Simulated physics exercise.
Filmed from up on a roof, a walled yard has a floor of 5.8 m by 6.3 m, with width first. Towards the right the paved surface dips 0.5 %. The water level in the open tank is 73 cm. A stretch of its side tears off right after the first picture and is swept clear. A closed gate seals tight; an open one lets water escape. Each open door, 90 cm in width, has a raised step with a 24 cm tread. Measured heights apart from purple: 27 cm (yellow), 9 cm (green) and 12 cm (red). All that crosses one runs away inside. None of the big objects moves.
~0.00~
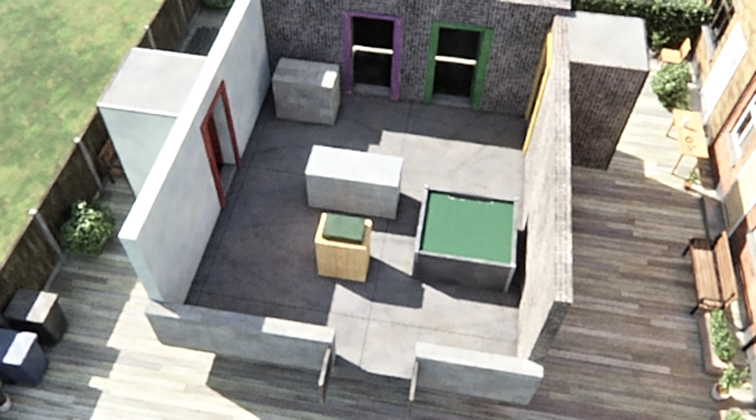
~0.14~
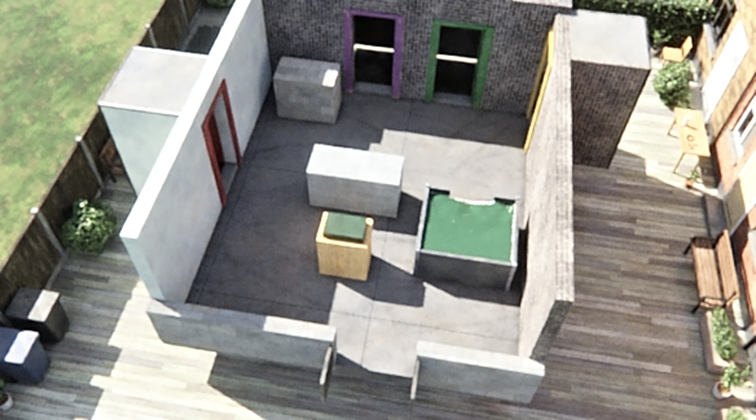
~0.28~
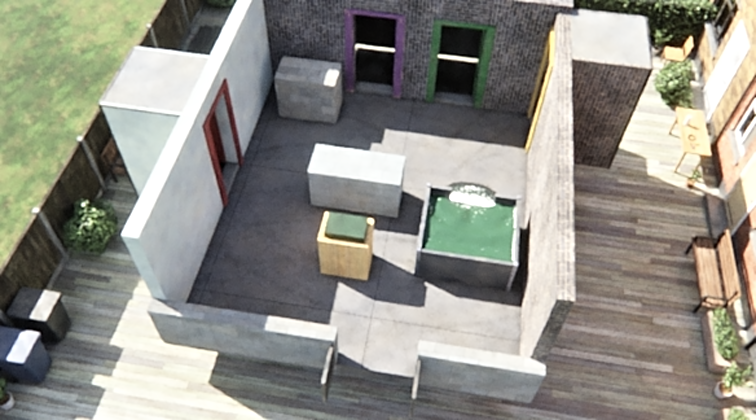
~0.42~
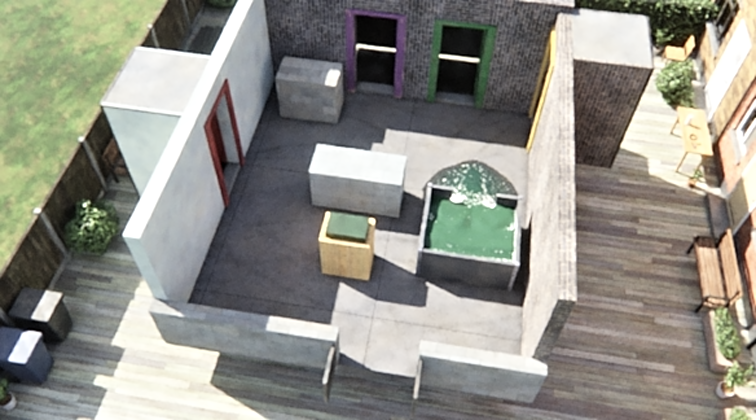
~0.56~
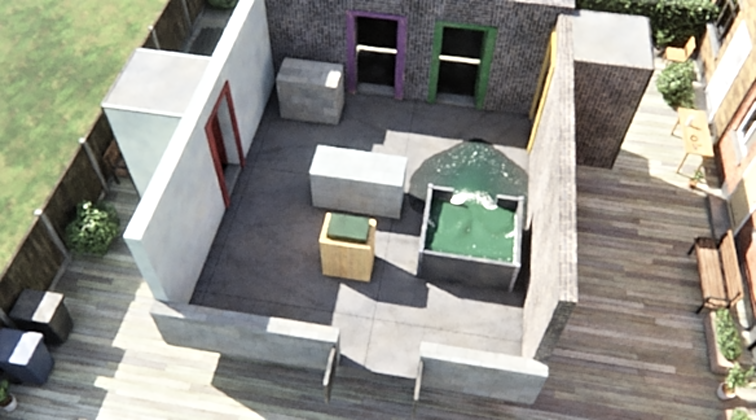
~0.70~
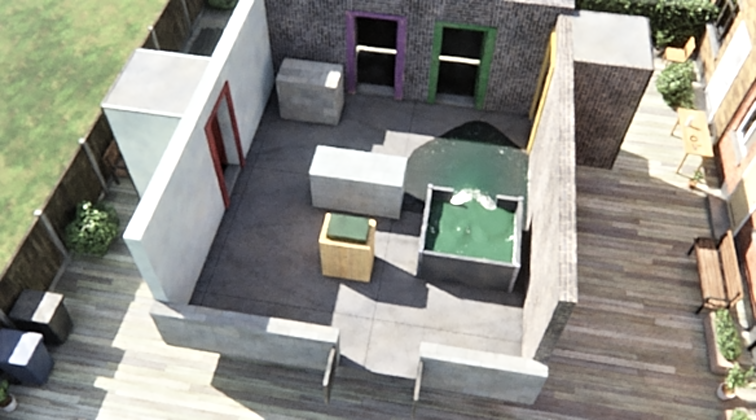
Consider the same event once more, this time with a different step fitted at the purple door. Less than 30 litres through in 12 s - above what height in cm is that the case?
Above about 8 cm.
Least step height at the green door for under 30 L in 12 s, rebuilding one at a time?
For green, a step near 17 cm.
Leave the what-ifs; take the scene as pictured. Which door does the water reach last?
The red one.
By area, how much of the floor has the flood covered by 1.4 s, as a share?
Wet share: Near 30 %.
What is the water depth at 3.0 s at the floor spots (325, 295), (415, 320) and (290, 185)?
The three readings, in order, are 0, 0 and 0 cm.
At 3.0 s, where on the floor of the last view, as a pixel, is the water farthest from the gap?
Near pixel (274, 87).
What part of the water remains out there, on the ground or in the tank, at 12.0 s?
I'd put it at about 88 per cent.
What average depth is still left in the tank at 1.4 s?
44 cm, roughly.
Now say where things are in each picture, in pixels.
The first picture shows still water, 73 cm deep, in the open tank at (467, 227); the purple door at (372, 60) is dry.
In the second picture, the gap is on the far side, the front 0.3 m out at a hidden place; the back of the open tank holds 73 cm.
In the third picture, the gap is on the far side, the front 0.8 m out at (459, 185); the back of the open tank holds 72 cm.
In the fourth picture, water pours out on the far side and has run 1.4 m, to (469, 164); about 7 cm deep outside, 64 cm at the back.
In the fifth picture, water pours out on the far side and has run 2.1 m, to (472, 142); about 5 cm deep outside, 63 cm at the back.
In the sixth picture, the gap is on the far side, the front 2.6 m out at (474, 125); the back of the open tank holds 61 cm; 1.9 m in a straight line remain to the purple door at (376, 60).
After 1.4 s water covers 30 % of the floor, deepest (44 cm) near (522, 120); it has not reached the purple door.
After 3.0 s water covers 35 % of the floor, deepest (22 cm) near (520, 149); 11 cm at the purple door, 4 litres in over its 9 cm step.
After 12.0 s water covers 90 % of the floor, deepest (8 cm) near (530, 132); 6 cm at the purple door, 20 litres in over its 9 cm step.
At the purple door as built, the water arrived by 1.7 s and peaked near 12 cm at 2.0 s.
With a step of 7 cm, 43 litres would have come in within the 12 s; with 9.5 cm, 16 litres. So under 30 litres takes about 8 cm.
